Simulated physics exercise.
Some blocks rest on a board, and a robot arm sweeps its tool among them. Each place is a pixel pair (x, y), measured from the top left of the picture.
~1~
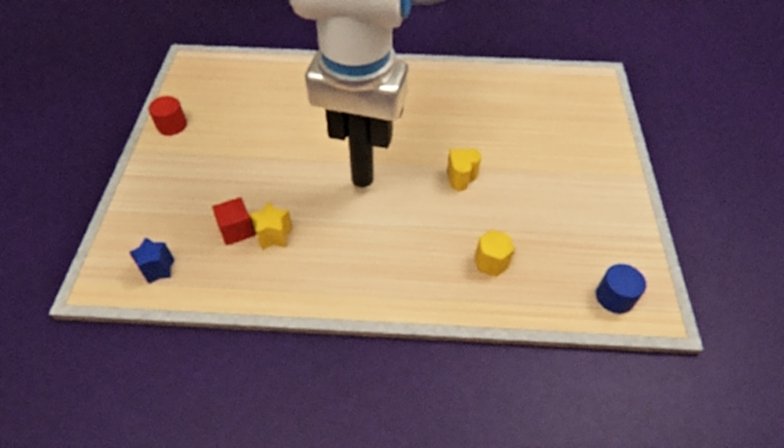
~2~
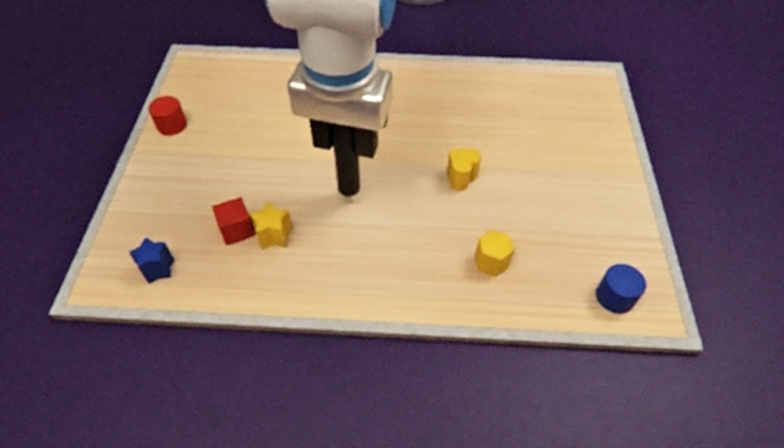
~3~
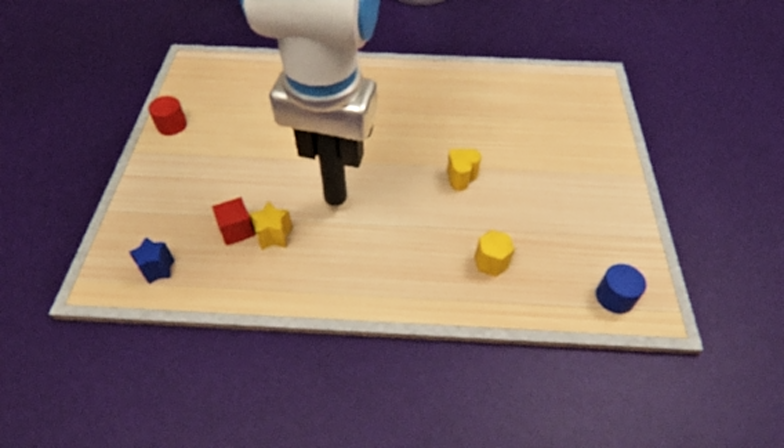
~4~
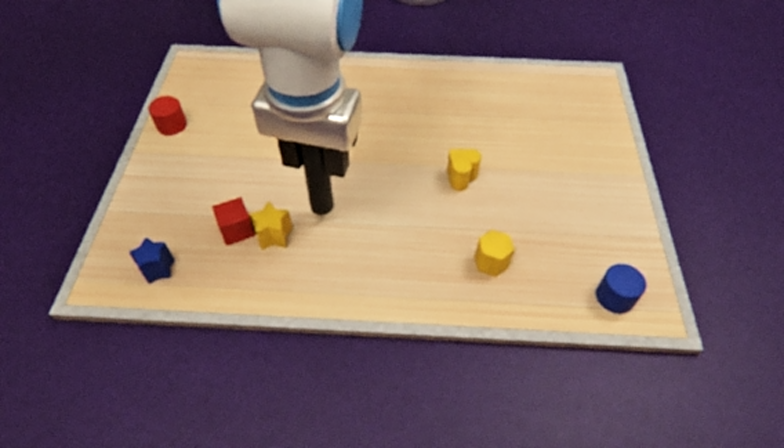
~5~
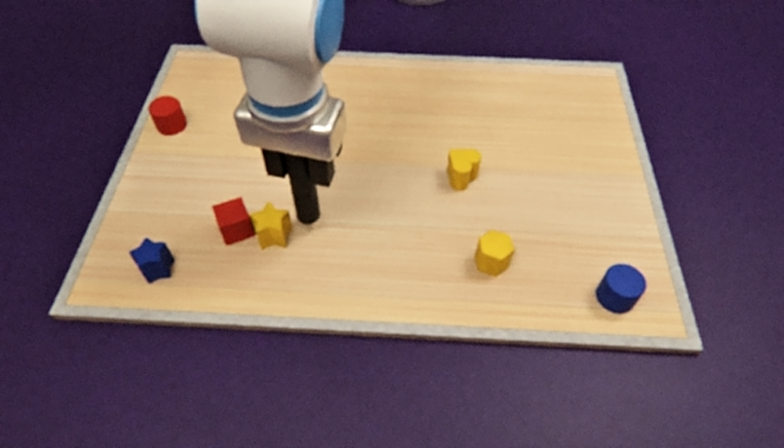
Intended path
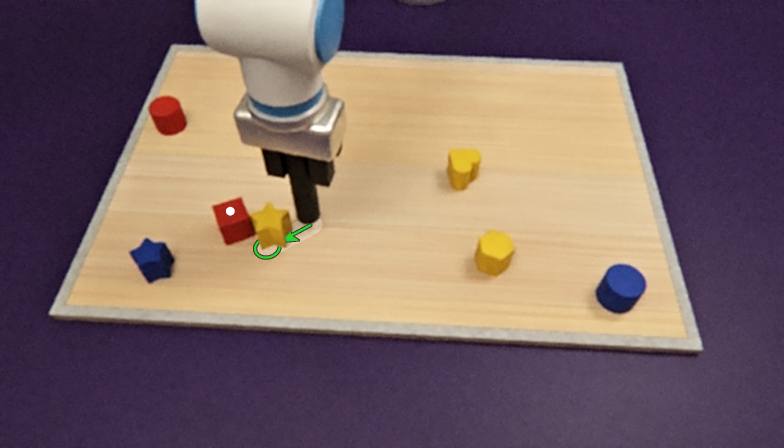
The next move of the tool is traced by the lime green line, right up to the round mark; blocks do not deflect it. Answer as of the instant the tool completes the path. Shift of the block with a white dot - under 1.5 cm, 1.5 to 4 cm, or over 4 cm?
The answer here is from 1.5 to 4 cm.
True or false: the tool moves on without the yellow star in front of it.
It is false.
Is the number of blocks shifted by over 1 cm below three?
It seems so.
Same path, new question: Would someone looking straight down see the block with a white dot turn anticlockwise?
No, I don't think so.
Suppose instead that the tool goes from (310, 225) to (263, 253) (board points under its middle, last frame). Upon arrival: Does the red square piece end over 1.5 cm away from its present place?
Going by the path, yes.
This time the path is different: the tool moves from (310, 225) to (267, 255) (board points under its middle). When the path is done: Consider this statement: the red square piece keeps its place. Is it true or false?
Answer: False.
The drawn path runs from (310, 225) to (267, 247); the dot is on the red square piece.
The first path, step by step. Halfway along, tool at (287, 227); red square piece at (219, 213), turned 30° clockwise; yellow star at (252, 226).
At the end, tool at (265, 238); red square piece at (213, 215), turned 60° clockwise; yellow star at (229, 238).
